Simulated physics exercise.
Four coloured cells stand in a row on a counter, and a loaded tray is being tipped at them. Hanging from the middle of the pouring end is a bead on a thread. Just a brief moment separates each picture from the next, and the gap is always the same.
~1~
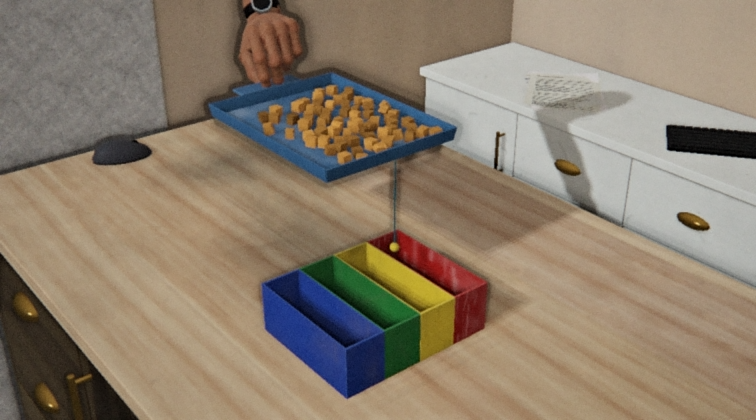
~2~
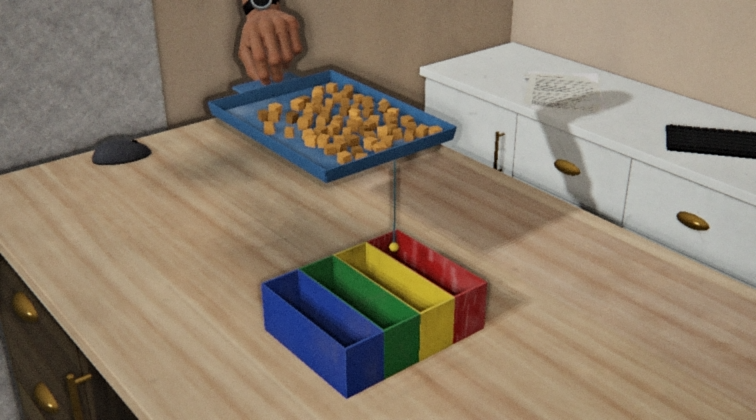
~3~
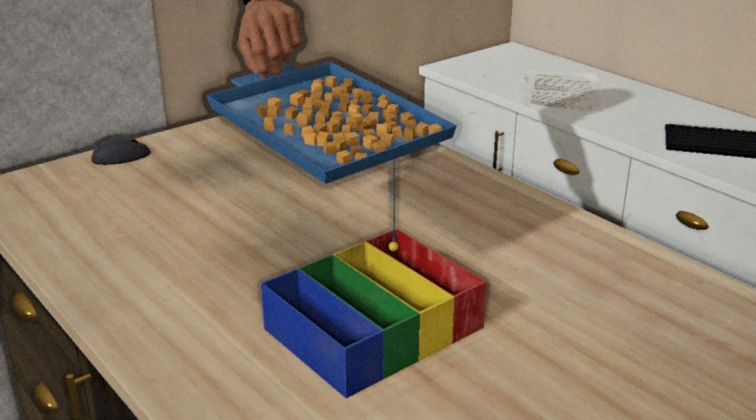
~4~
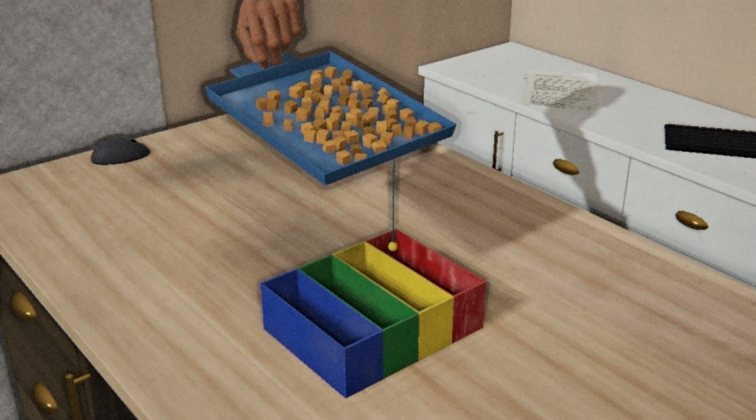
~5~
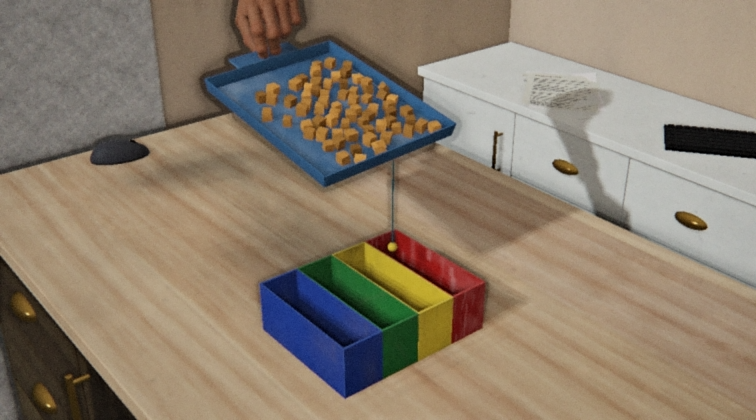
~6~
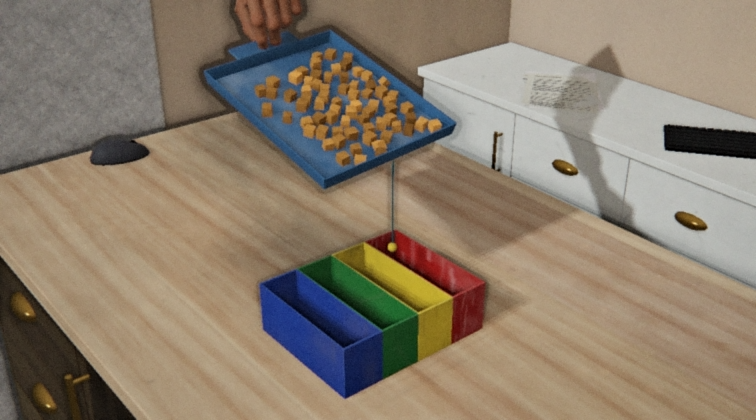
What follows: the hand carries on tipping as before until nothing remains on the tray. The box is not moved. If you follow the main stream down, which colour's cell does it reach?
It reaches the green cell.
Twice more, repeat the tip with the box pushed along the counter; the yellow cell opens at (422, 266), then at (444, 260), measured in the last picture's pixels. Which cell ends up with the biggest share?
The cell in blue, then the blue cell.
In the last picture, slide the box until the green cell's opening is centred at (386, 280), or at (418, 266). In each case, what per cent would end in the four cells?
80 % for the first, 40 % for the second.
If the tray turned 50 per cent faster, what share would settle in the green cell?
Roughly 40 percent.
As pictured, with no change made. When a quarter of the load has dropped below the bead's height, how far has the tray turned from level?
Roughly 110 degrees of turn.
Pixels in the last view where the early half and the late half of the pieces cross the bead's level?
Earlier portion about (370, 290); later portion about (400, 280).
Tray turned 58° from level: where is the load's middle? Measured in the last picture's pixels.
Somewhere about pixel (367, 127).
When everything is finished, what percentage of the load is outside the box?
Call it some 10 percent of the pieces.
Soon, tray tipped steeply; all on the tray.
A while on, tray tipped right over; all on the tray.
Towards the end, tray tipped past a quarter turn; about half in the green cell; about a quarter in the yellow cell; about a quarter in the blue cell; a small part in the red cell; a small part falling or outside the box.
Finally, tray tipped past a quarter turn; about half in the green cell; about a quarter in the yellow cell; about a quarter in the blue cell; a small part in the red cell; a small part outside the box.
